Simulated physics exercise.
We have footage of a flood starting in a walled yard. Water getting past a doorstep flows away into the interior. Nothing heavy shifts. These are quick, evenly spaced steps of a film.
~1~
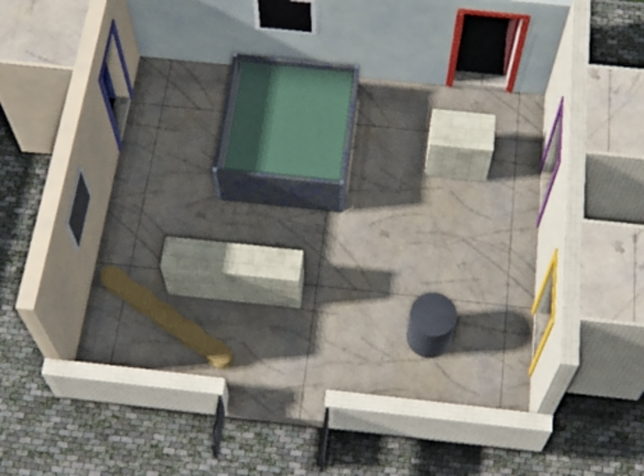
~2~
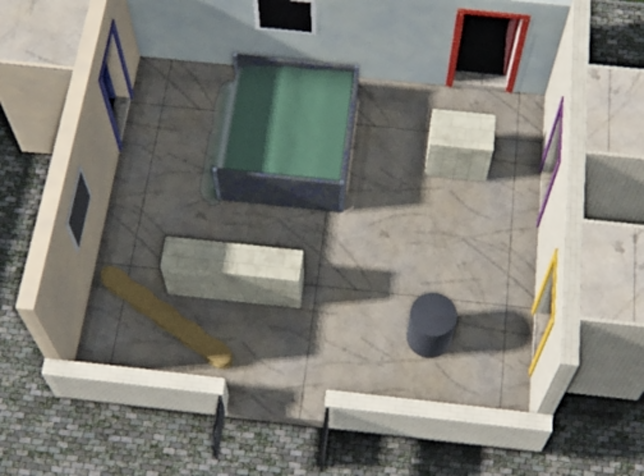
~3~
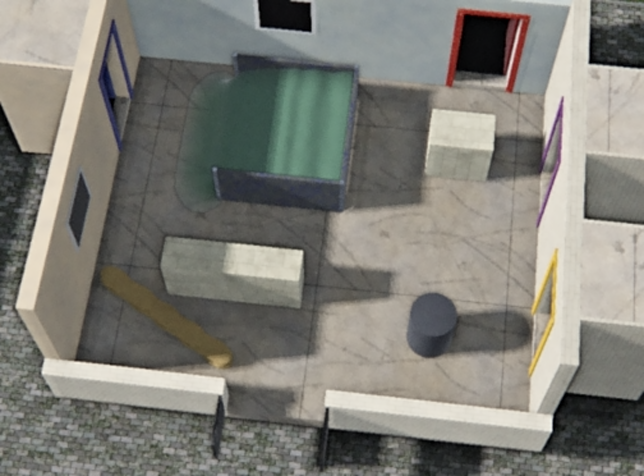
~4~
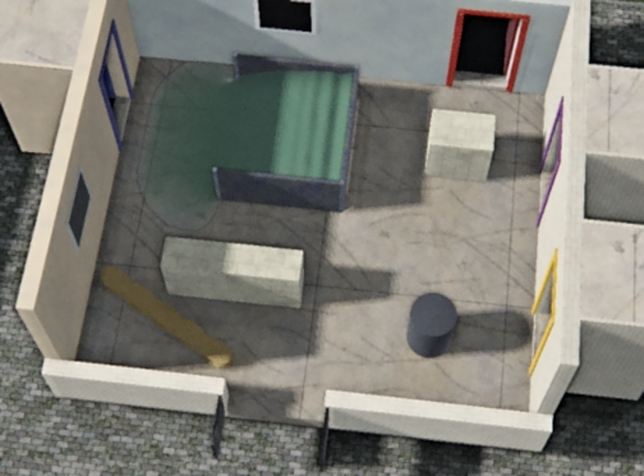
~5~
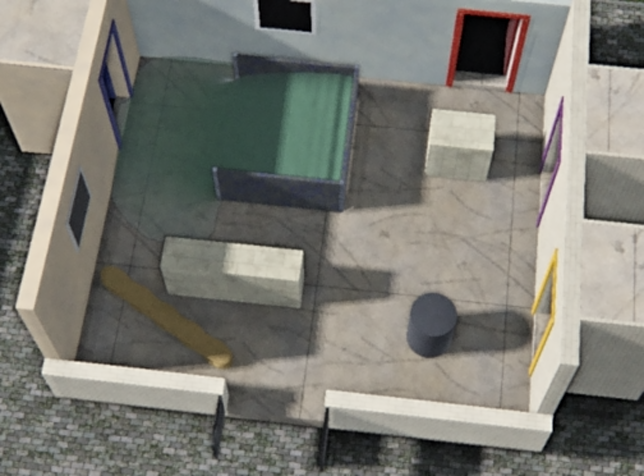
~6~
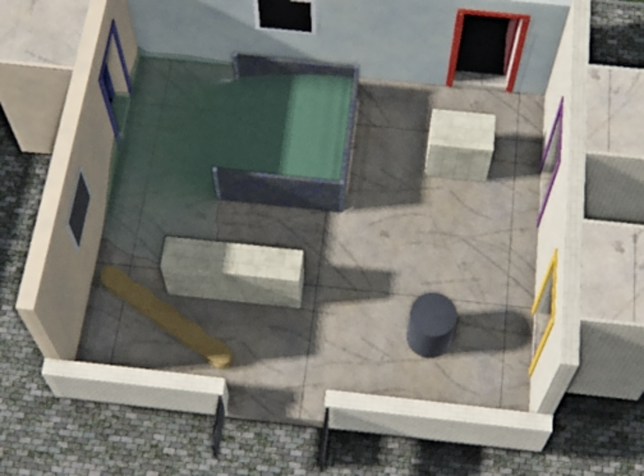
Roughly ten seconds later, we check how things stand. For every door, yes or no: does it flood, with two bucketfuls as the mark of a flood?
Yellow door: No, blue door: Yes, purple door: No, red door: No.
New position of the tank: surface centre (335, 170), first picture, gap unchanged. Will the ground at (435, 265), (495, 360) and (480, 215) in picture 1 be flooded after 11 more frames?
In turn: Dry, not flooded, dry.
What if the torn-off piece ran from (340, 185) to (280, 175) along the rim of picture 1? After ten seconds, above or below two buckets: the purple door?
In that case, purple door stays within limits.
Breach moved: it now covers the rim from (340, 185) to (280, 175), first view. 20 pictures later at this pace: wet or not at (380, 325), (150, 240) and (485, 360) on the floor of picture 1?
Log: Point 1 inundated; point 2 inundated; point 3 inundated.
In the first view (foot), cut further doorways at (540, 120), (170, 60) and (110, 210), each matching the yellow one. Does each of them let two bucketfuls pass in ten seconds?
In order: Falls short, exceeds it, exceeds it.
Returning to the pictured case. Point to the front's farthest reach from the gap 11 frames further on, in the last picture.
Near (72, 377).
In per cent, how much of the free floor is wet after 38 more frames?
About 85 per cent.
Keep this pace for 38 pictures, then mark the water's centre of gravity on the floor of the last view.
Point: (260, 217).
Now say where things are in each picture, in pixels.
Still water in the open tank at (287, 120), in the first frame.
Water pours out at (230, 133) and has run to (217, 202), in the second frame.
Water pours out at (230, 133) and has run to (194, 206), in the third frame.
The front is at (173, 220), out from the gap at (230, 135), in the fourth frame.
Water pours out at (230, 135) and has run to (129, 216), in the fifth frame.
Water pours out at (230, 135) and has run to (104, 230), in the sixth frame.
A moment on, water covers 20 % of the floor; the yellow door not reached, the blue door far over two buckets in, the purple door not reached, the red door not reached.
Next, water covers 25 % of the floor; the yellow door not reached, the blue door far over two buckets in, the purple door not reached, the red door not reached.
Then, water covers 50 % of the floor; the yellow door not reached, the blue door far over two buckets in, the purple door not reached, the red door not reached.
Later, water covers 85 % of the floor; the yellow door wet at the sill, nothing in, the blue door far over two buckets in, the purple door wet at the sill, nothing in, the red door wet at the sill, nothing in.
In the end, water covers 95 % of the floor; the yellow door wet at the sill, nothing in, the blue door far over two buckets in, the purple door wet at the sill, nothing in, the red door wet at the sill, nothing in.
